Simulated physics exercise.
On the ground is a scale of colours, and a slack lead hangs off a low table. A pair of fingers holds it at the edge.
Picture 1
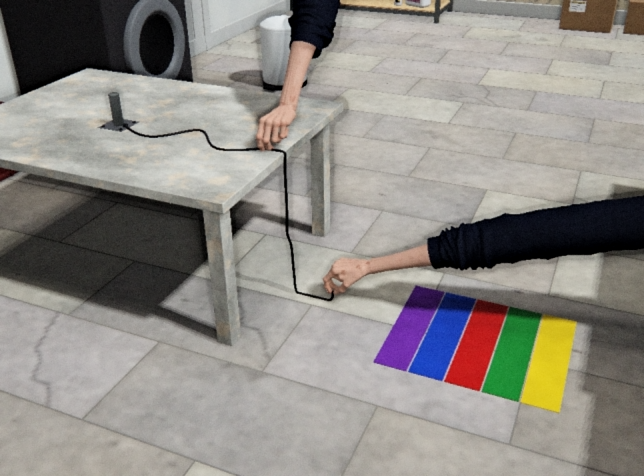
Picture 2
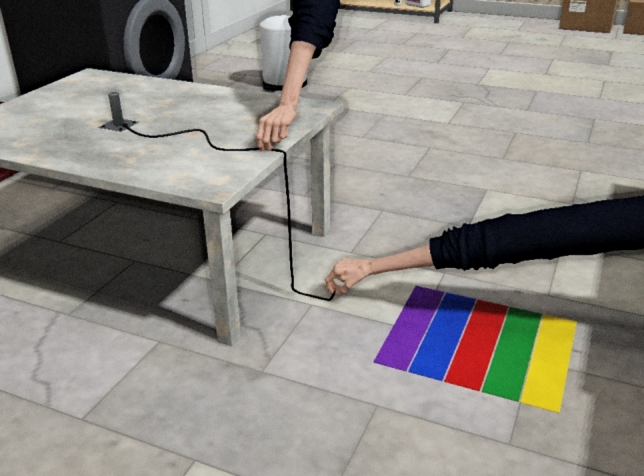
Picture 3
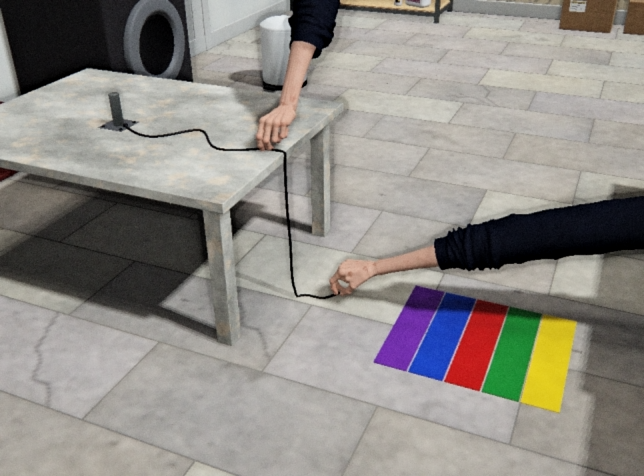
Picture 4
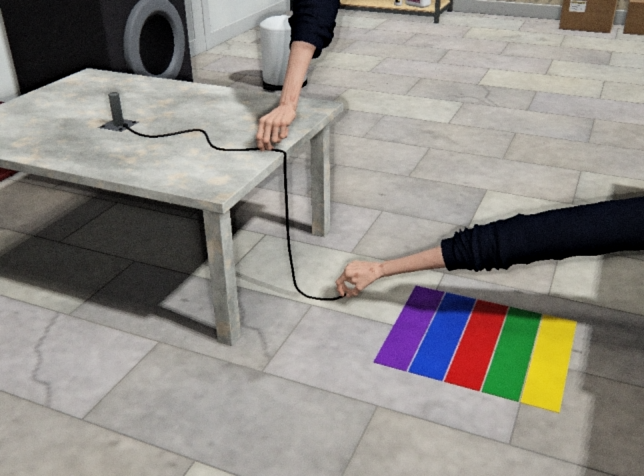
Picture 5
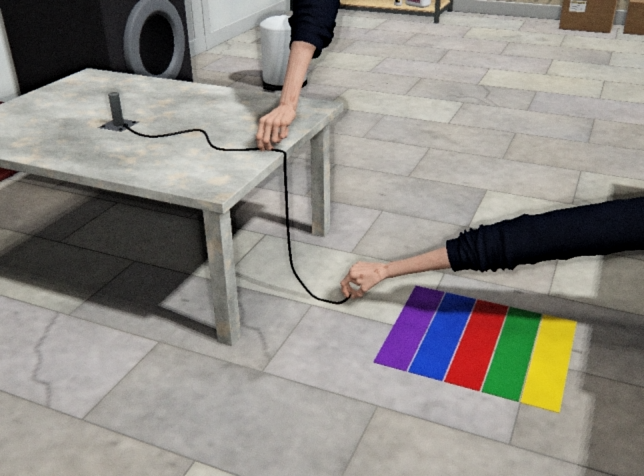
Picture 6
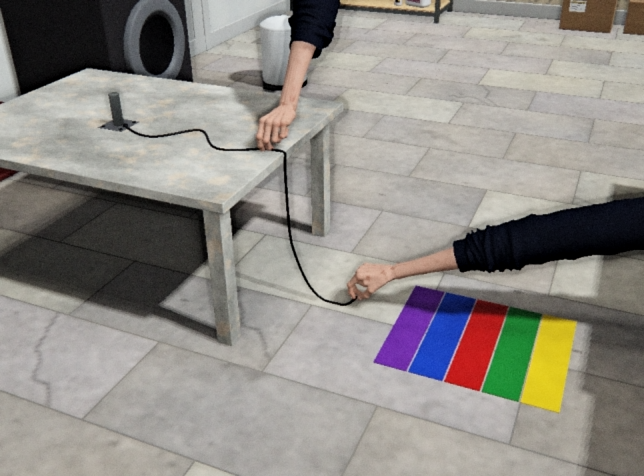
A hand in a dark sleeve pins a thin black cord to the edge of a low grey table, seen from above in a room with pale floor tiles. Another hand grips the cord near the floor, left of purple, blue, red, green and yellow stripes. The lower hand moves slightly right, drawing the hanging cord into a smoother curve, while the camera stays still.
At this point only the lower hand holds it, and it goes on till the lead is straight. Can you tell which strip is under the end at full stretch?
Yes, the red one.
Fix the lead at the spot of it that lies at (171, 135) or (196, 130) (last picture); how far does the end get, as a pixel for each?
Try by try: (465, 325), (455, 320).
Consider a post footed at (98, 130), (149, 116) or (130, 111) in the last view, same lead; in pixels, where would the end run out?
Roughly (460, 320), then (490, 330), then (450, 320).
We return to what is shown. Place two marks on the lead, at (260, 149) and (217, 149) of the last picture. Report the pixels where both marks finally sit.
One ends up around (292, 162), the other around (254, 147).
Soon after, end near (427, 314); over purple.
After that, end near (458, 321); over blue.
At the stop, end near (478, 326); over red. It halts on the red strip.
